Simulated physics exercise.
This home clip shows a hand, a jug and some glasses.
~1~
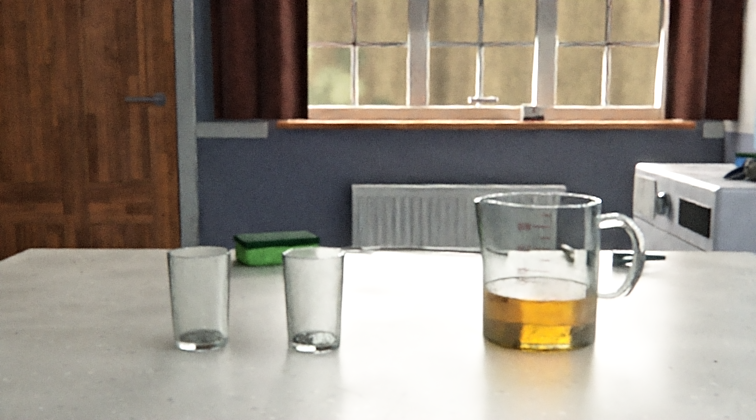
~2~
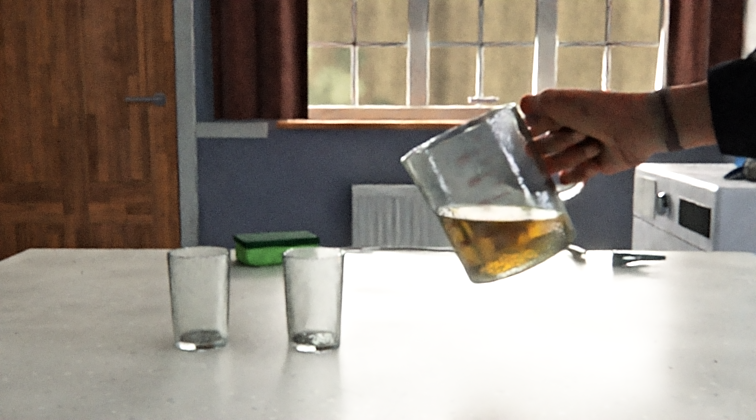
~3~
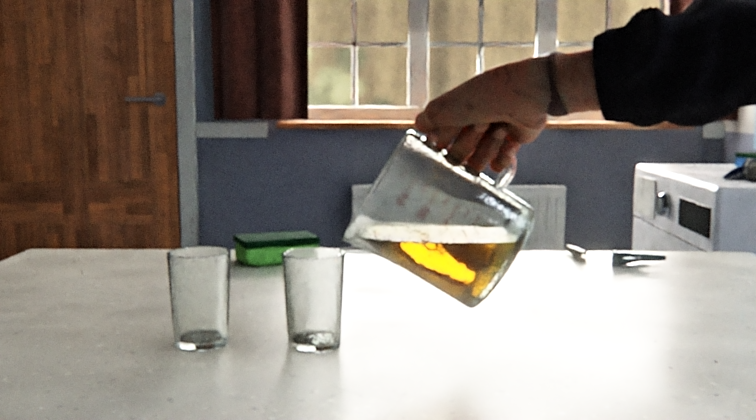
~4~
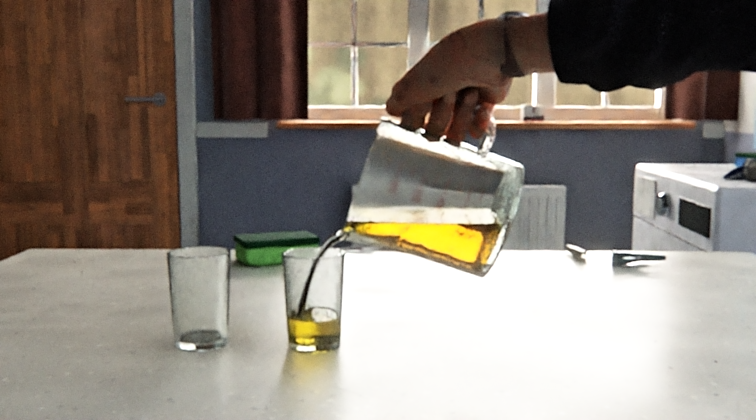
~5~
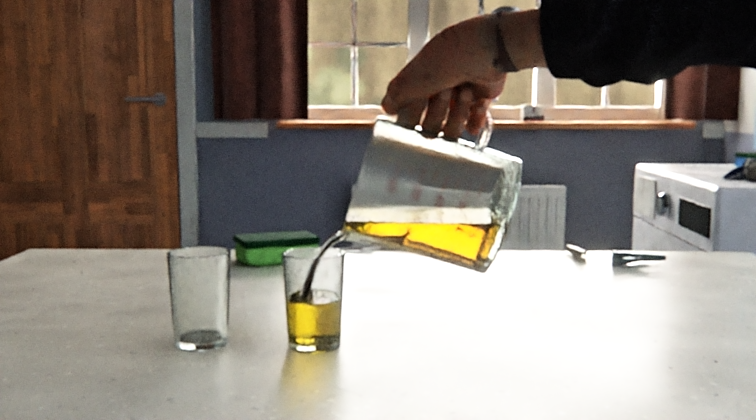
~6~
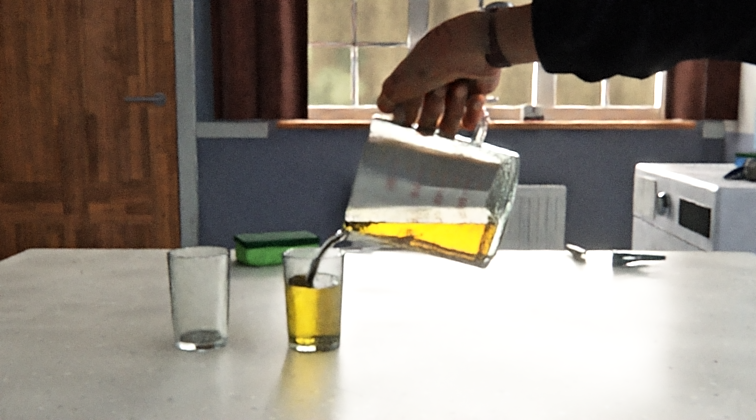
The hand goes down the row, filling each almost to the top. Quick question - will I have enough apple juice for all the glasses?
Yes, there's enough.
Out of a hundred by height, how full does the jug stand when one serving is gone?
Roughly 20 per cent of its height.
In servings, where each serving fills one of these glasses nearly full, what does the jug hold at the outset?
Tally: Around 2.5.
Next, the first is about three quarters full.
After that, the first is done and the jug has about two thirds of its load.
Finally, both are full and about a quarter of the apple juice is over.
